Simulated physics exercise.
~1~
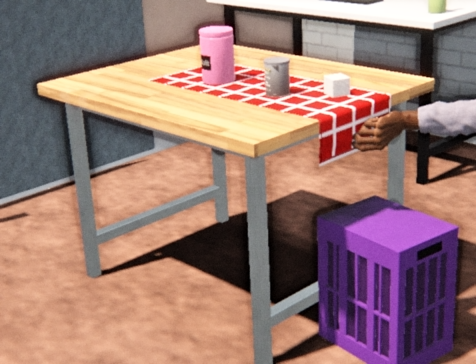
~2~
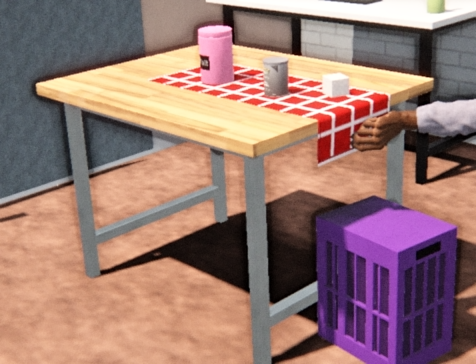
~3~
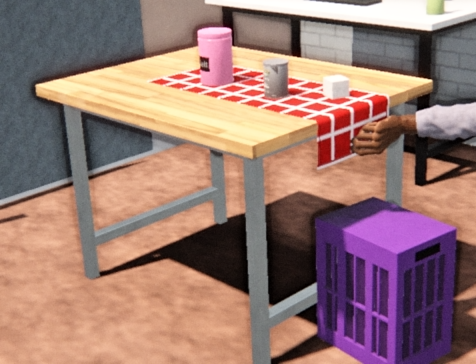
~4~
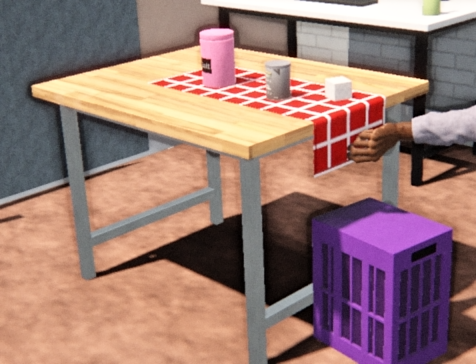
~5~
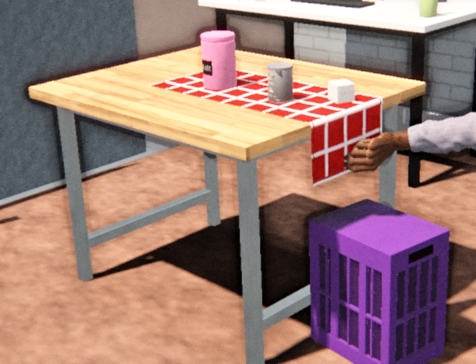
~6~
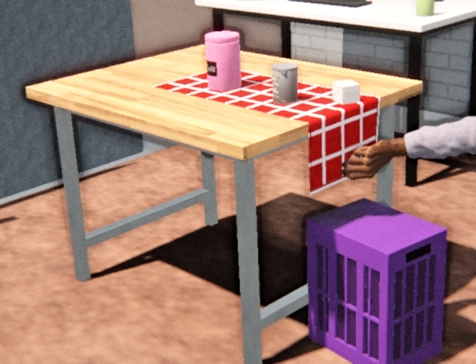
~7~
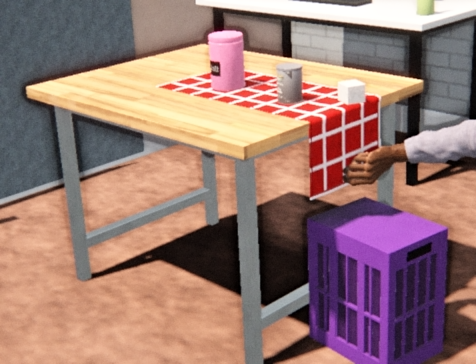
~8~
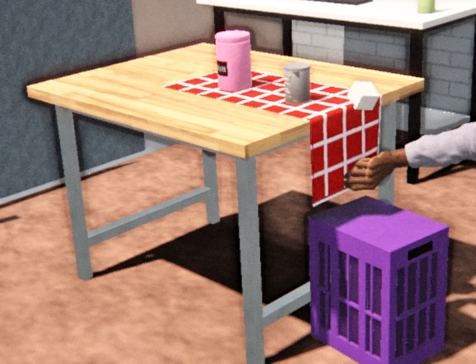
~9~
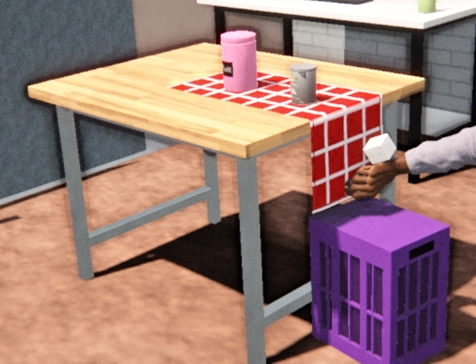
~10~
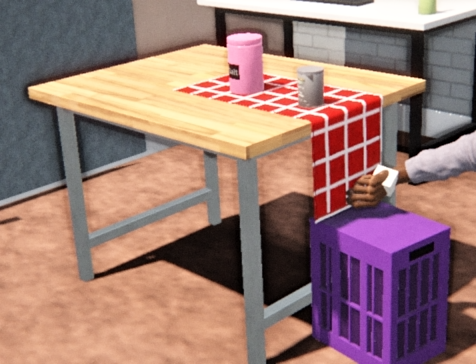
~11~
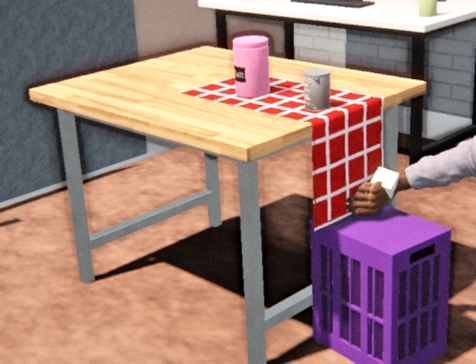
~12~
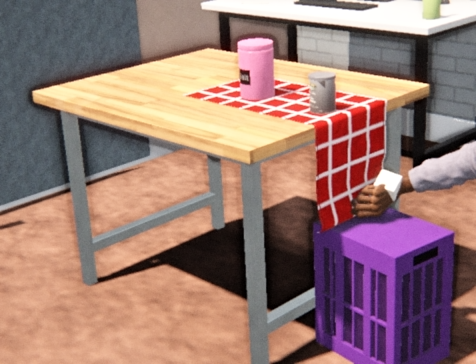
A hand slowly pulls a red checkered cloth down, and the white block tips off the table.
